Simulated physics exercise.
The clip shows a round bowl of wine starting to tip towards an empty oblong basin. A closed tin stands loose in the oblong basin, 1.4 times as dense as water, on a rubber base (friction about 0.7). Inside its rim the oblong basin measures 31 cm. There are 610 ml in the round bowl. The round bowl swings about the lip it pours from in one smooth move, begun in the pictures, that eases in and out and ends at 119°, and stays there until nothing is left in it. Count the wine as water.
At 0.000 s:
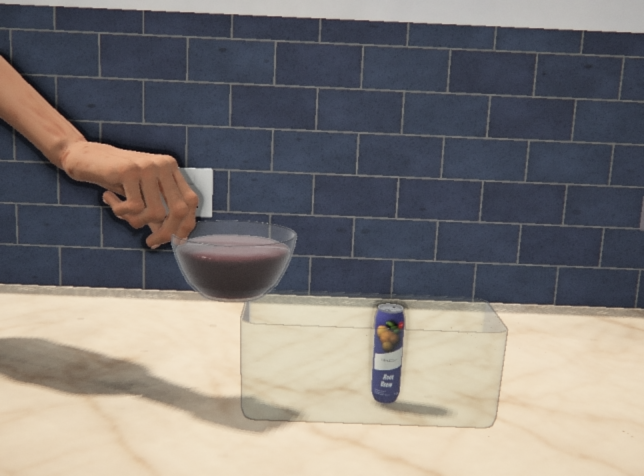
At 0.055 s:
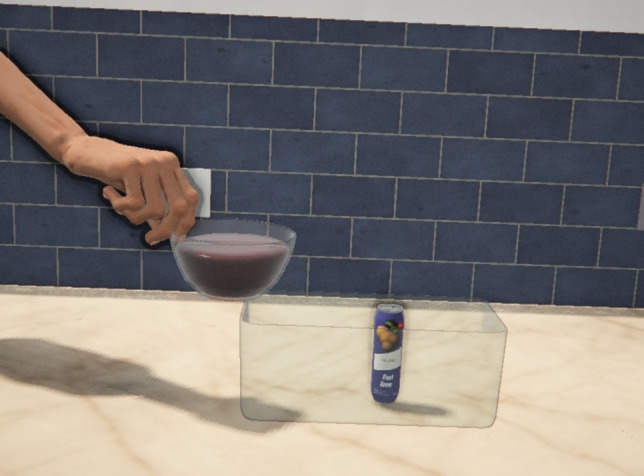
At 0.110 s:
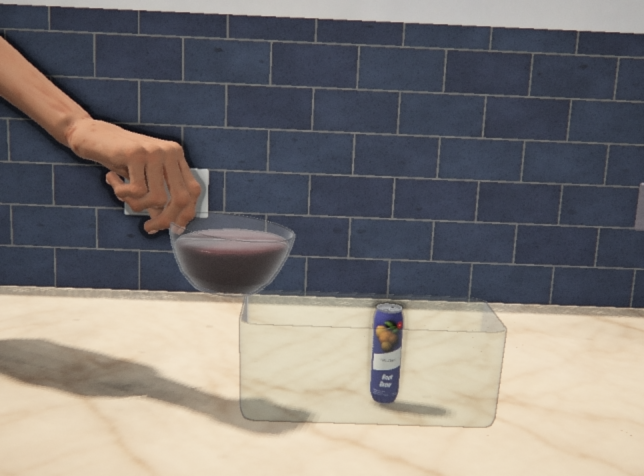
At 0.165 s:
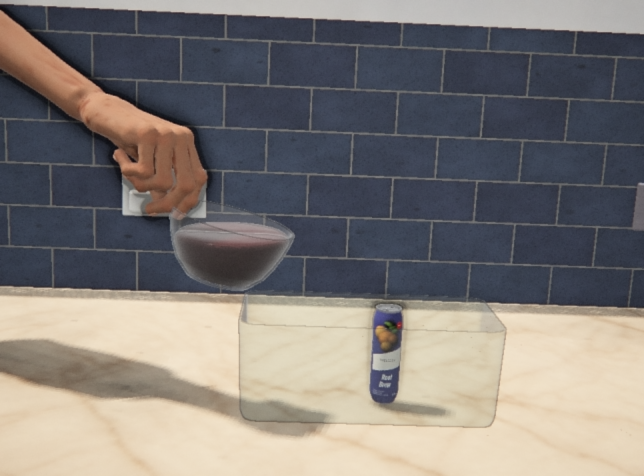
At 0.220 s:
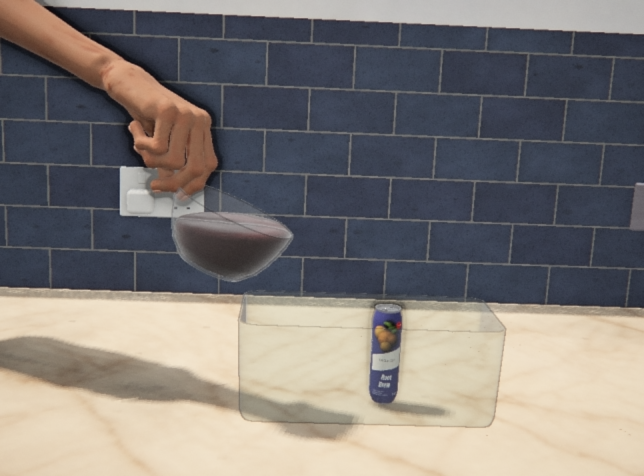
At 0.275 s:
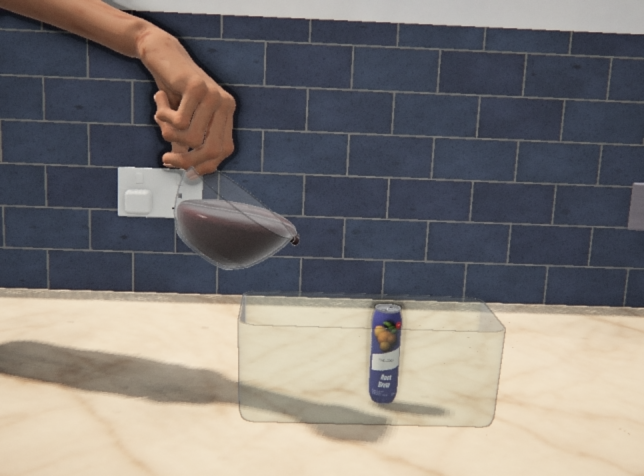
To begin with, a hand holds a clear round bowl of dark red wine level, above and left of a see-through oblong basin with a blue tin standing inside. The hand rises and swings rightward, tilting the bowl steadily until the wine reaches its right lip and just begins crossing it.
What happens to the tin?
The tin falls.
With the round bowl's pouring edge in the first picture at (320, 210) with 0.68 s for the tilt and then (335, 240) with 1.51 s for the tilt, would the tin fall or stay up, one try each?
First it keeps standing; then it keeps standing.
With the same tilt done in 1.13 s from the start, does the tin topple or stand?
Then it keeps standing.
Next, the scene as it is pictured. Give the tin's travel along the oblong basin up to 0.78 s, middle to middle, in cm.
Some 2 cm.
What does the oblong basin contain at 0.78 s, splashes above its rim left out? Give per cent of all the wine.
About 98 per cent.
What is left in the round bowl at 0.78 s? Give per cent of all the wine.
Some 0 per cent.
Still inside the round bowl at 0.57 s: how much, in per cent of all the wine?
Near 16 in a hundred.
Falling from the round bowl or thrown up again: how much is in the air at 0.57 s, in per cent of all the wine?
Near 54 in a hundred.
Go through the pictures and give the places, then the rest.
In the first picture, it leans 0°; its right rim is at (296, 237); the wine meets the walls at (177, 243) and (291, 248); the oblong basin's rim runs from (245, 307) to (497, 317); the tin's top is at (390, 312).
In the second picture, it leans 2°; its right rim is at (295, 237); the wine meets the walls at (176, 242) and (290, 246).
In the third picture, it leans 6°; its right rim is at (294, 237); the wine meets the walls at (176, 238) and (290, 242).
In the fourth picture, it leans 14°; its right rim is at (293, 237); the wine meets the walls at (175, 230) and (290, 236).
In the fifth picture, it leans 24°; its right rim is at (292, 238); the wine meets the walls at (176, 218) and (292, 230); 1 per cent is over the edge.
In the sixth picture, it leans 35°; its right rim is at (291, 238); the wine meets the walls at (179, 202) and (283, 223); 4 per cent is over the edge.
After 0.57 s the tilt is 103° and 17 per cent is still to pour; the tin stands where it began.
After 0.78 s the tilt is 119° and 0 per cent is still to pour; the tin leans 19°.
After 1.01 s the tilt is 119° and 0 per cent is still to pour; the tin lies on its side.
After 1.25 s the tilt is 119° and 0 per cent is still to pour; the tin lies on its side.
In the end the tin lies on its side.
